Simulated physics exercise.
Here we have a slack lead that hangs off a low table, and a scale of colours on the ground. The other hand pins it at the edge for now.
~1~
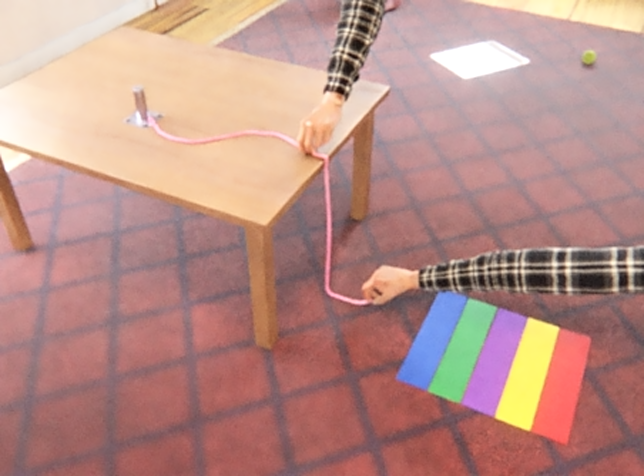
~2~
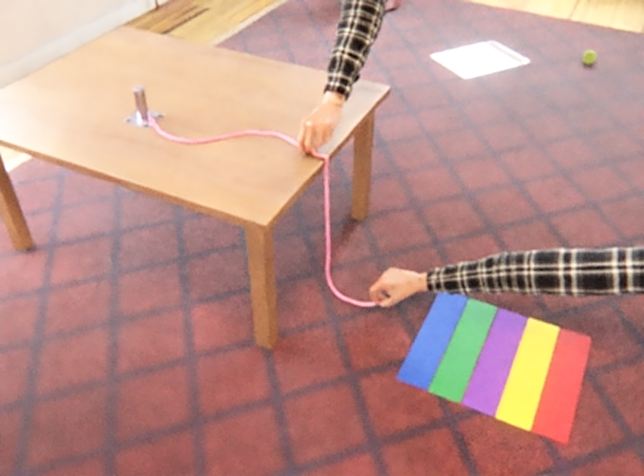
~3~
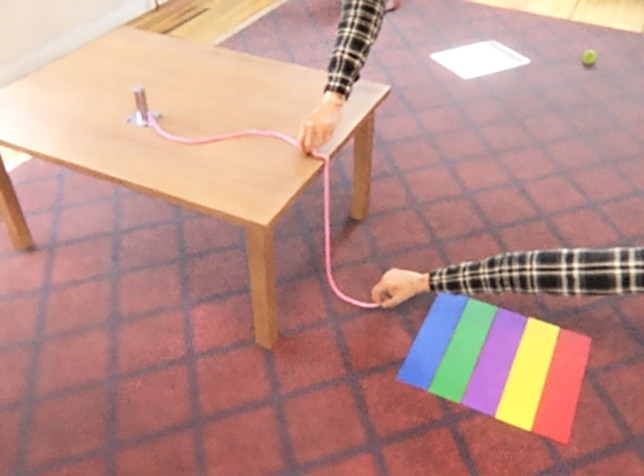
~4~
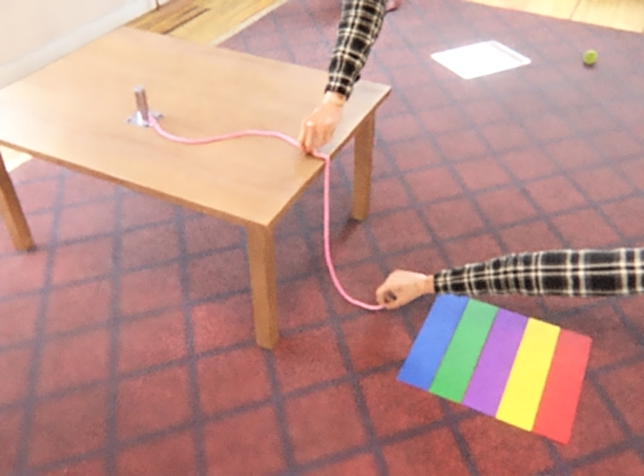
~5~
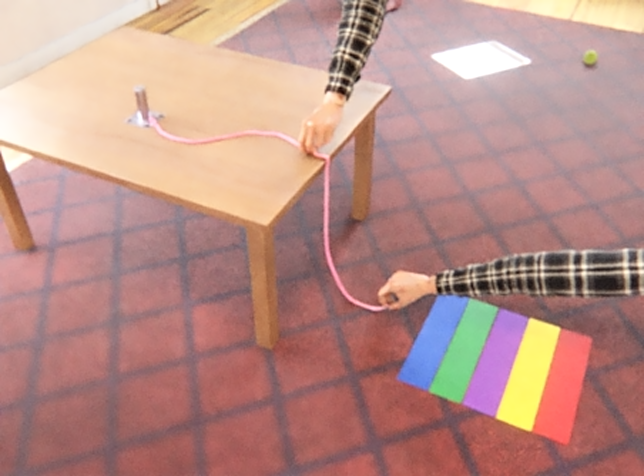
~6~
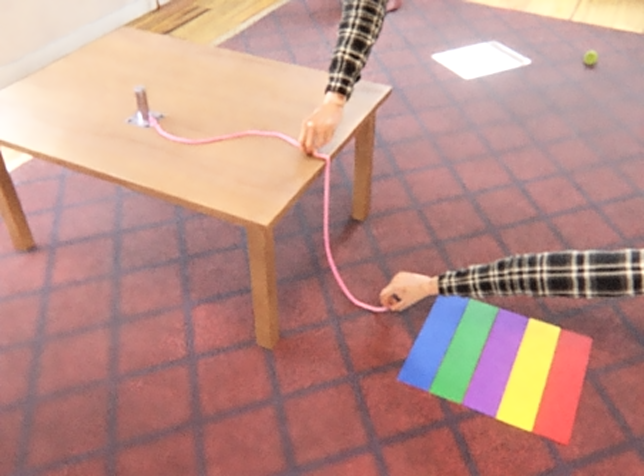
A hand in a black-and-white plaid sleeve draws the free end of a pink cord slightly rightward and down, beside a low wooden table seen from above on a red, dark-gridded carpet. Another hand pins the cord at the table's edge, while striped blue, green, purple, yellow and red paper lies at lower right. The hanging part bows gently as the lower hand creeps right; the view stays still.
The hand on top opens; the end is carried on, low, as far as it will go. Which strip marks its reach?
It gets as far as the purple strip.
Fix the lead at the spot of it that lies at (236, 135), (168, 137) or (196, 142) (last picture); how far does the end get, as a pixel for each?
Near (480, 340), (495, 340) and (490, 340).
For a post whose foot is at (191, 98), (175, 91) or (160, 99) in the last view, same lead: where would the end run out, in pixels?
In that order: (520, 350), (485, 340) and (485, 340).
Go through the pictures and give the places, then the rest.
The first picture shows end (372, 300); blue (419, 366); green (451, 378); purple (484, 391); yellow (519, 404); red (554, 417).
The second picture shows end (380, 302); lead through (163, 133) (226, 137) (289, 140) (326, 178) (328, 238) (332, 287).
The third picture shows end (382, 303).
The fourth picture shows end (386, 305); lead through (164, 133) (226, 137) (290, 140) (327, 178) (326, 237) (339, 288).
The fifth picture shows end (388, 305).
The sixth picture shows end (390, 306); lead through (164, 134) (227, 137) (290, 140) (327, 179) (326, 237) (344, 289).
Soon after, end near (445, 325); over blue.
Then, end near (482, 338); over green.
At full stretch, end near (505, 346); over purple. The purple one.
